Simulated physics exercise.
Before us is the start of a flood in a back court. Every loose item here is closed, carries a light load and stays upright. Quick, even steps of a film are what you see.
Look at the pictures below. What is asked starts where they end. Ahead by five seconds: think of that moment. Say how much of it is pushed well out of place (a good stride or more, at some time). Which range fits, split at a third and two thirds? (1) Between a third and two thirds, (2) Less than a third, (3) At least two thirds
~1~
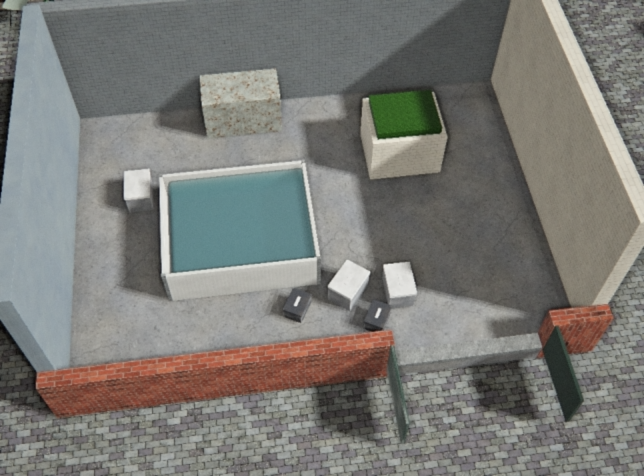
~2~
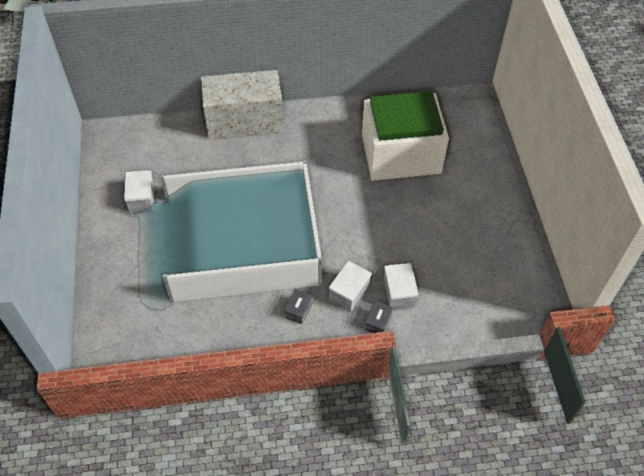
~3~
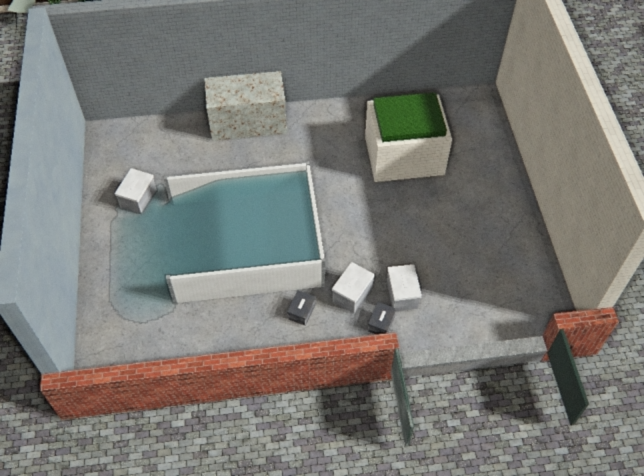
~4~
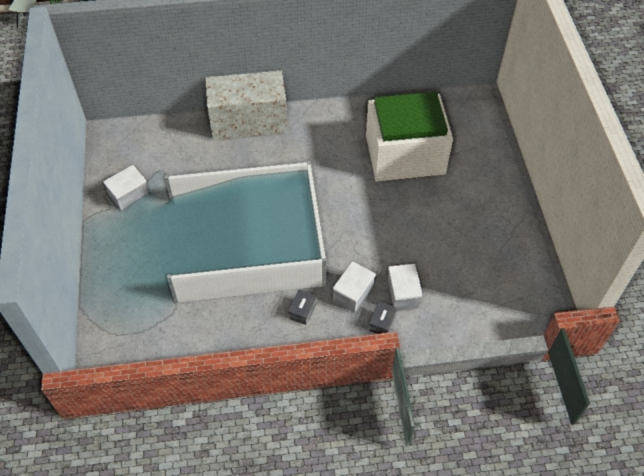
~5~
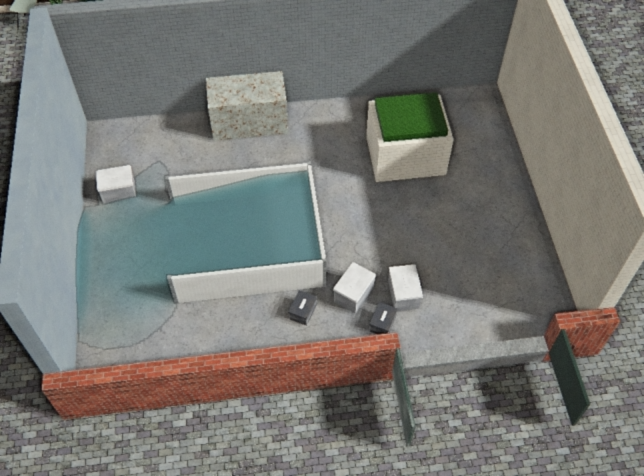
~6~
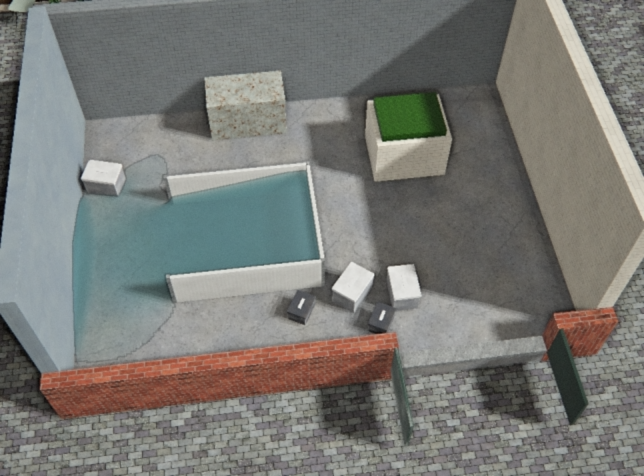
At least two thirds.
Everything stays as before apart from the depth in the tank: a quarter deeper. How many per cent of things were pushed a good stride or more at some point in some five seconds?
Roughly 100 in a hundred.
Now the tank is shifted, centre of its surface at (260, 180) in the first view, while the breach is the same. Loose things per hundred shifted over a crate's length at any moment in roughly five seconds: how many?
That comes out at some 100 %.
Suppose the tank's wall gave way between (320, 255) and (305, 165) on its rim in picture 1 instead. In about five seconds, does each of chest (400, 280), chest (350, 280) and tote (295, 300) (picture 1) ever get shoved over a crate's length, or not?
First covers that distance, second covers that distance, third stays short of it.
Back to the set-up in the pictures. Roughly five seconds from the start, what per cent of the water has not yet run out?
Roughly 98 in a hundred.
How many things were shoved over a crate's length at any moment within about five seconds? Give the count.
The count is 5.
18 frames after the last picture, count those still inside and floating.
It works out to 2.
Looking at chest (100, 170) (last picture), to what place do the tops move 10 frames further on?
Approximately at pixel (135, 102).
A moment on, 1 of 5 are well off their spots; 0 afloat.
Next, 1 of 5 are well off their spots; 1 afloat.
Later, 4 of 5 are well off their spots; 2 afloat.
In the end, 4 of 5 are well off their spots, and 5 have been at some point; 2 afloat.
